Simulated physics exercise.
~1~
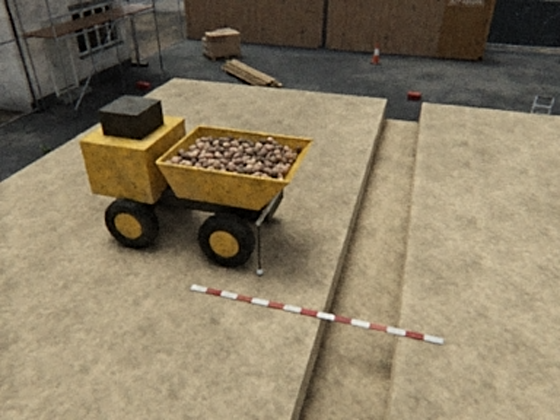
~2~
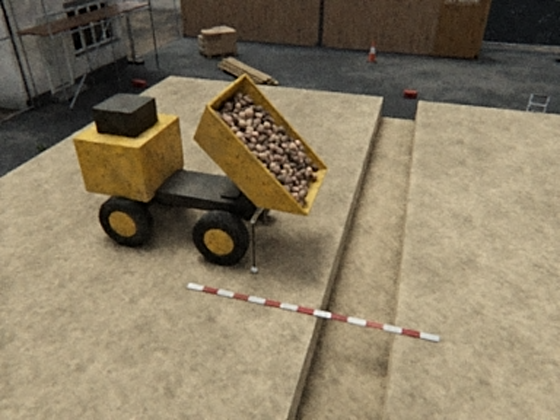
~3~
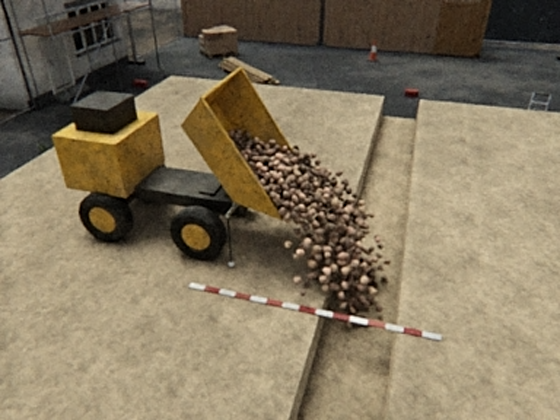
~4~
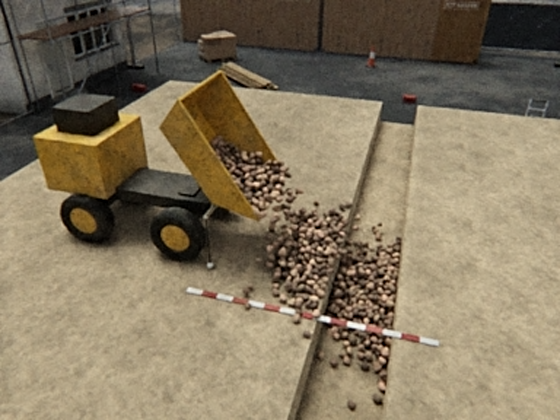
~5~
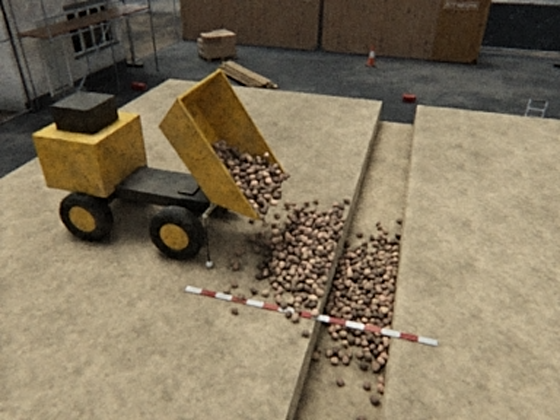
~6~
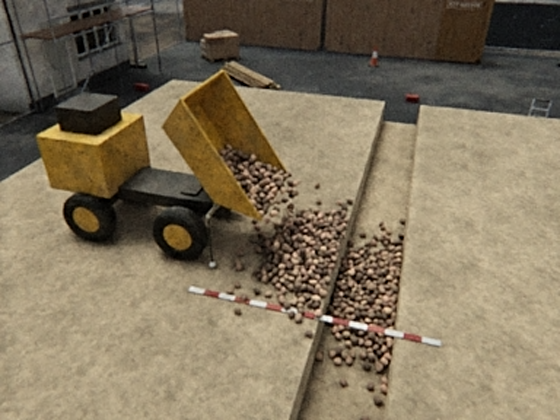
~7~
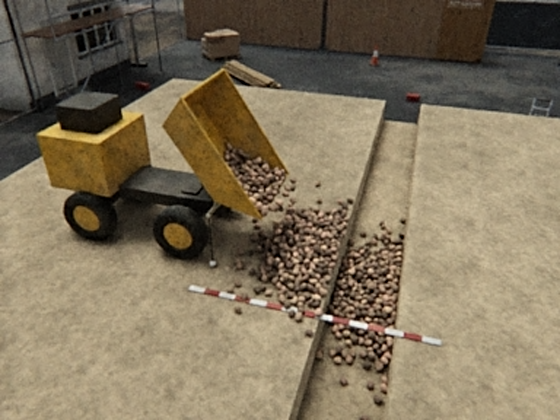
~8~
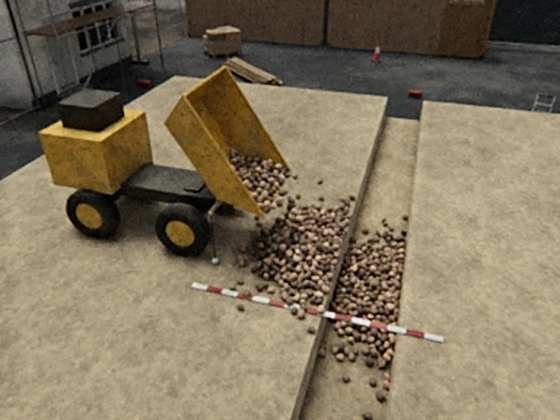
A small yellow dumper, its skip heaped with smooth brownish stones, stands on a pale slab beside a long trench, with a red and white banded pole lying across in front. The skip tips steeply forward toward the right while the stones still sit inside it. Then the load pours out over the lip in a loose stream as the dumper rolls back to the left. The stones spread across the slab's edge and drop into the trench. At the end the skip stays raised with some stones still in it, and the rest lie piled partly before the trench and partly inside.
